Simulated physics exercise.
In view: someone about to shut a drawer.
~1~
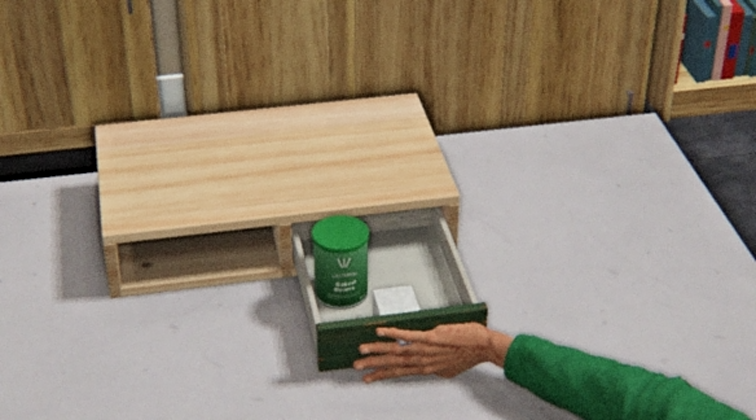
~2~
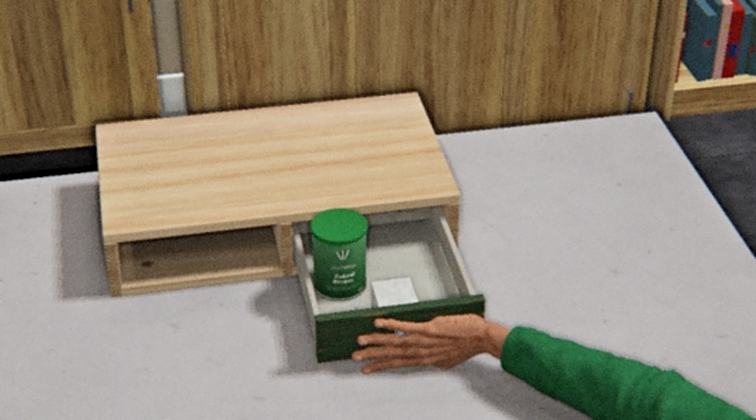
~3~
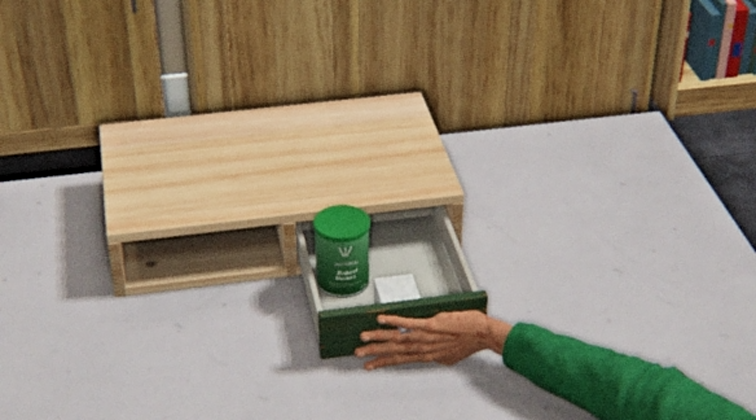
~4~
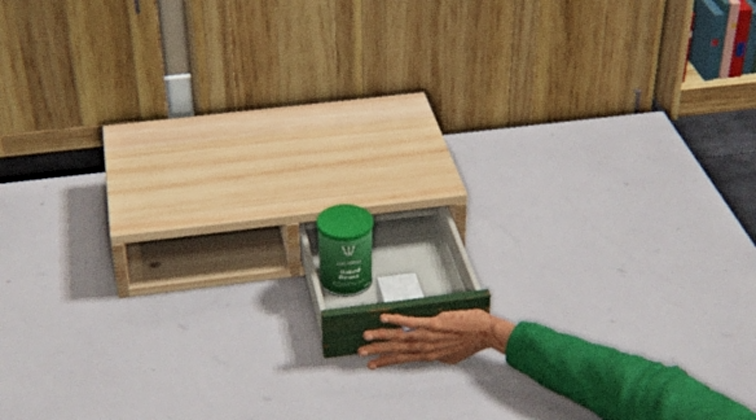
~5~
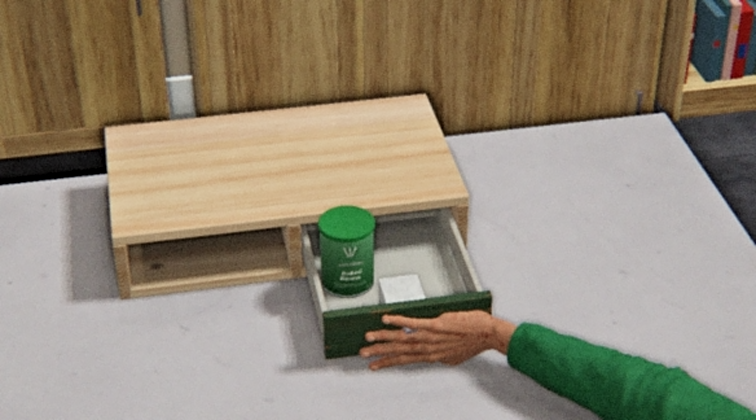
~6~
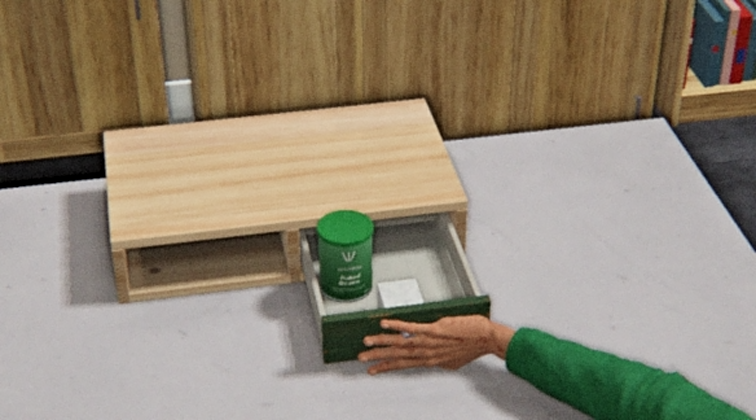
A hand rests against the open green drawer holding a green tin, barely moving.
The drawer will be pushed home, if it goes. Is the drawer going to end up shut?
In the end the drawer stays ajar.
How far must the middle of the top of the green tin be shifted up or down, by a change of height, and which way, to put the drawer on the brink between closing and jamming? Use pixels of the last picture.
Some 20 pixels, down.
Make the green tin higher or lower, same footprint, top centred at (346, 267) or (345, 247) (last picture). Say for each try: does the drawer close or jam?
In that order, it closes; gets stuck.
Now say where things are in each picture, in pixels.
Drawer (383, 278) wide open; green tin (341, 263), in the first frame.
Drawer (382, 270) wide open; chest (273, 189), in the second frame.
Drawer (384, 267) wide open; white block (396, 305), in the third frame.
Drawer (387, 266) wide open; green tin (346, 251), in the fourth frame.
Drawer (389, 267) wide open; chest (282, 191), in the fifth frame.
Drawer (388, 272) wide open; white block (400, 309), in the sixth frame.
Then, 0.30 s past the last view, drawer starting in.
Then, 0.48 s past the last view, drawer about half in.
Finally, the drawer will not close.
